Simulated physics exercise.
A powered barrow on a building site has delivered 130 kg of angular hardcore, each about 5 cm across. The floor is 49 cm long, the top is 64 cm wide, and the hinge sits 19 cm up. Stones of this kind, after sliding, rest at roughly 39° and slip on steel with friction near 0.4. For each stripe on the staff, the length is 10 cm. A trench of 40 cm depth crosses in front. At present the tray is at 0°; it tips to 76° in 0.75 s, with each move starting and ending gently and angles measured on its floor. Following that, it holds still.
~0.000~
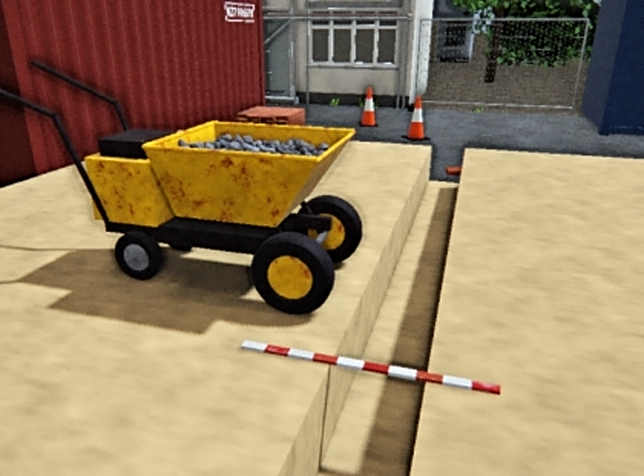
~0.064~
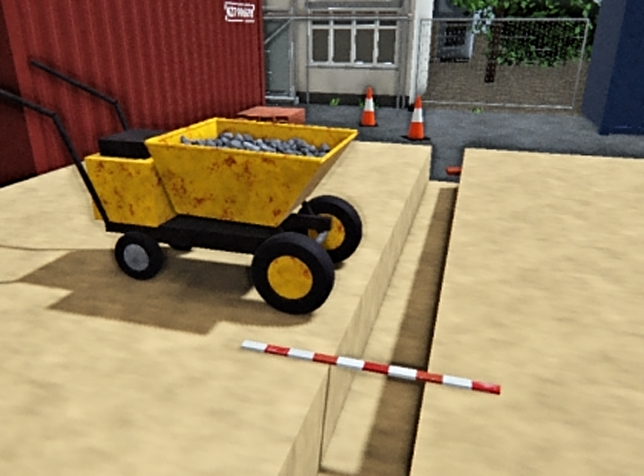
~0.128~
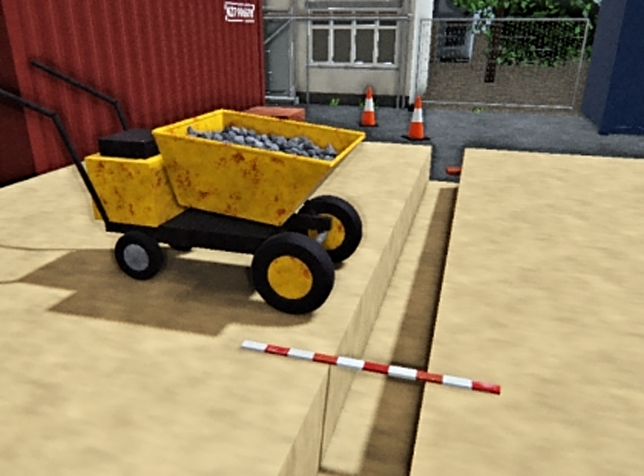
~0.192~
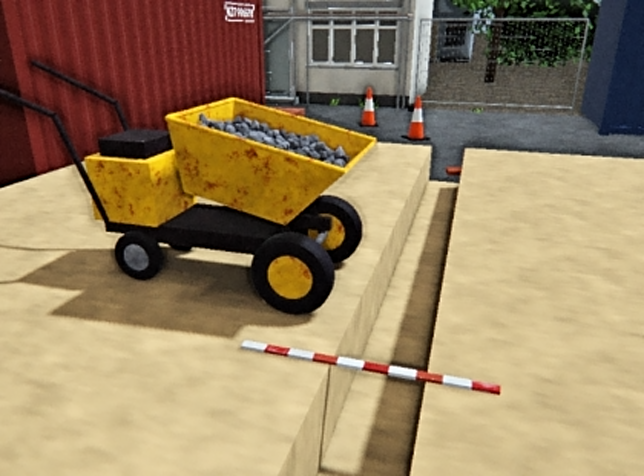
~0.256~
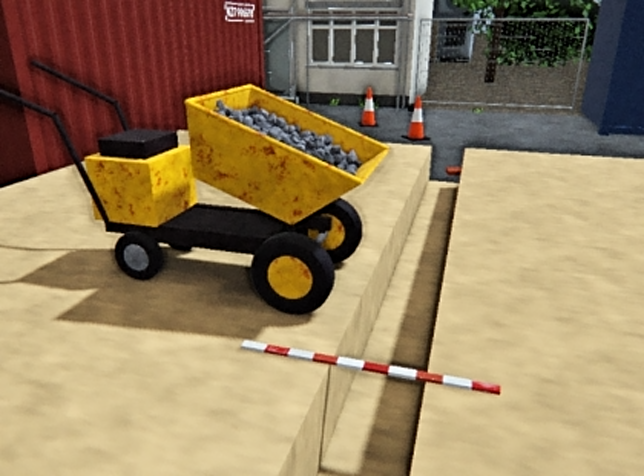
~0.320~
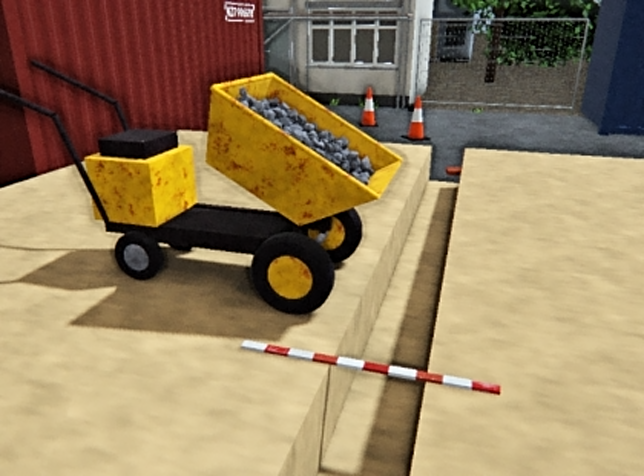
The clip opens on a yellow, rust-marked powered barrow loaded with grey stones, standing beside a trench with a red-and-white staff in front. The tray's left end lifts slightly, then rises more steeply as the tray tilts down to the right, the stones still inside and the wheels staying put.
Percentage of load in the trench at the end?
37 per cent.
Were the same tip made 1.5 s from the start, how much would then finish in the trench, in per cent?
In that case, around 50%.
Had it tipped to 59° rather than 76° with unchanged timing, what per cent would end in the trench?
It would come to about 5 percent.
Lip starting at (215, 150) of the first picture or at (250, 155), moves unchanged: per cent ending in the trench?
Near 75 per cent from the first place, 85 from the second.
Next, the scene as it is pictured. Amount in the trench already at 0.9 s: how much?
About 0%.
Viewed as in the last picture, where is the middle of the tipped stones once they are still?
(466, 303).
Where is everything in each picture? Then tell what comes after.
In the first picture, lip at (318, 160), floor tilted 0°, highest stones at (259, 144).
In the second picture, lip at (321, 161), floor tilted 2°, highest stones at (253, 142); the stones move at 0.4 m/s on average.
In the third picture, lip at (331, 165), floor tilted 6°, highest stones at (231, 135); the stones move at 0.7 m/s on average.
In the fourth picture, lip at (345, 172), floor tilted 12°, highest stones at (239, 126); the stones move at 1.0 m/s on average.
In the fifth picture, the tray is at 21°, its lip at (361, 183); the top of the load is at (248, 115); the stones move at 1.2 m/s on average.
In the sixth picture, the tray is at 30°, its lip at (378, 198); the top of the load is at (261, 104); the stones move at 1.3 m/s on average.
After 0.6 s the floor is at 64°; 100 % in the tray; the foremost stones are at (410, 234).
After 0.9 s the floor is at 76°; 71 % in the tray, 2 % in the trench, 28 % past the trench; the foremost stones are at (513, 322).
After 1.2 s the floor is at 76°; 30 % in the tray, 9 % in the trench, 61 % past the trench; the foremost stones are past the picture's edge.
After 3.2 s the floor is at 76°; 4 % in the tray, 37 % in the trench, 59 % past the trench; the foremost stones are past the picture's edge.
